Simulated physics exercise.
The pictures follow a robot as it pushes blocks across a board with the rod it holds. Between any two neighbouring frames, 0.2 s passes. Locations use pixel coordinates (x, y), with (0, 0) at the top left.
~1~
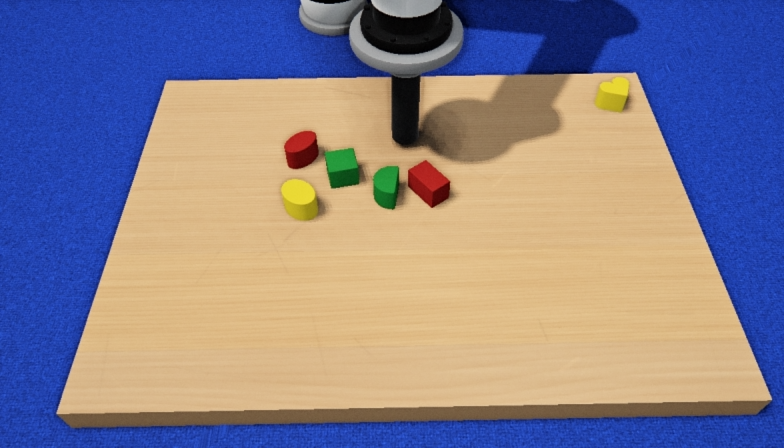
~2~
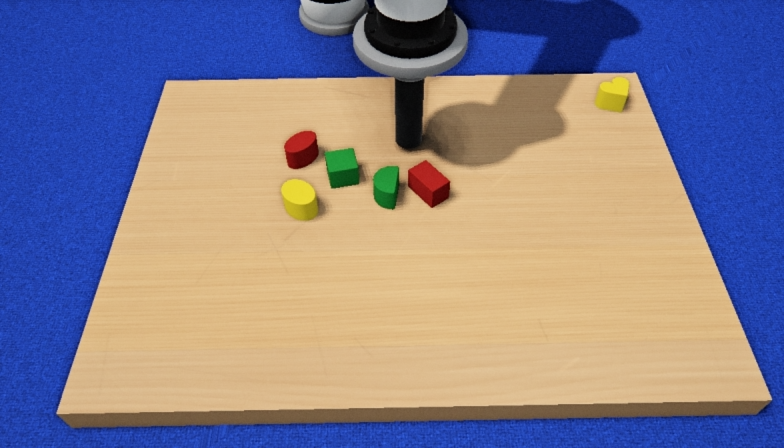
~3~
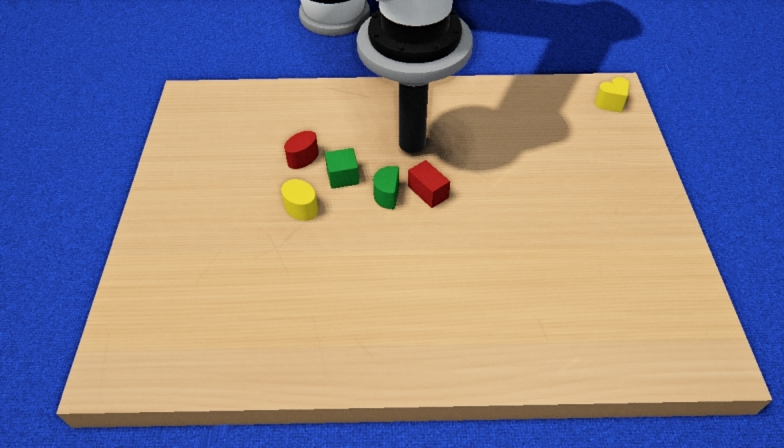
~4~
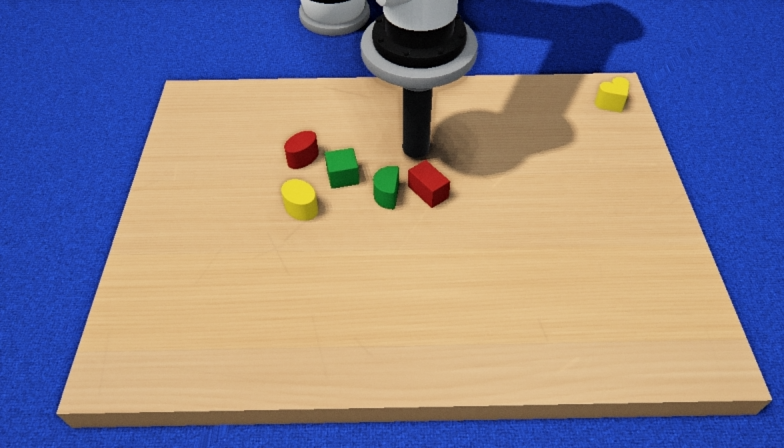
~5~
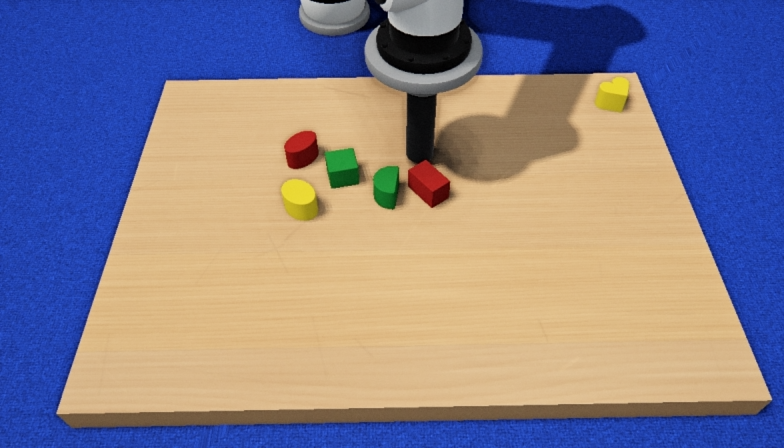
At first, a robot arm holds its dark rod upright just behind a small group of red, green and yellow blocks on a wooden board, with a yellow heart alone at the far right corner. The rod then moves slightly toward the viewer and right, nearing the red block, while every block stays still.
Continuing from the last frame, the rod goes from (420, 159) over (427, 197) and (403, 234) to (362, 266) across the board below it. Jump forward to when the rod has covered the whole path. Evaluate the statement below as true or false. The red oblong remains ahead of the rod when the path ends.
The statement is incorrect.
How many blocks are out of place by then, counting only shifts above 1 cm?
One block moves more than 1 cm.
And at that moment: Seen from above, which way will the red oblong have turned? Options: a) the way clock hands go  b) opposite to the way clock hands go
Option b.
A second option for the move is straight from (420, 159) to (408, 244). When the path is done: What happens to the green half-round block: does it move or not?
Here the green half-round block stays on its spot.
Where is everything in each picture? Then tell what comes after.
Tip of the rod (405, 136), middles of tops, green half-round block (387, 178), red oblong (429, 175), in the first picture.
Rod (409, 140), nothing pushed, in the second picture.
Rod (412, 144), nothing pushed, in the third picture.
Rod (416, 149), nothing pushed, in the fourth picture.
Rod (420, 154), green half-round block (387, 178), red oblong (429, 175), in the fifth picture.
On the path given first. One third of the way, rod (427, 192); red oblong (435, 208).
Two thirds of the way, rod (403, 230); red oblong (435, 235), turned 55° anticlockwise.
At the end, rod (361, 261); green half-round block unmoved; red oblong (435, 235), turned 55° anticlockwise.
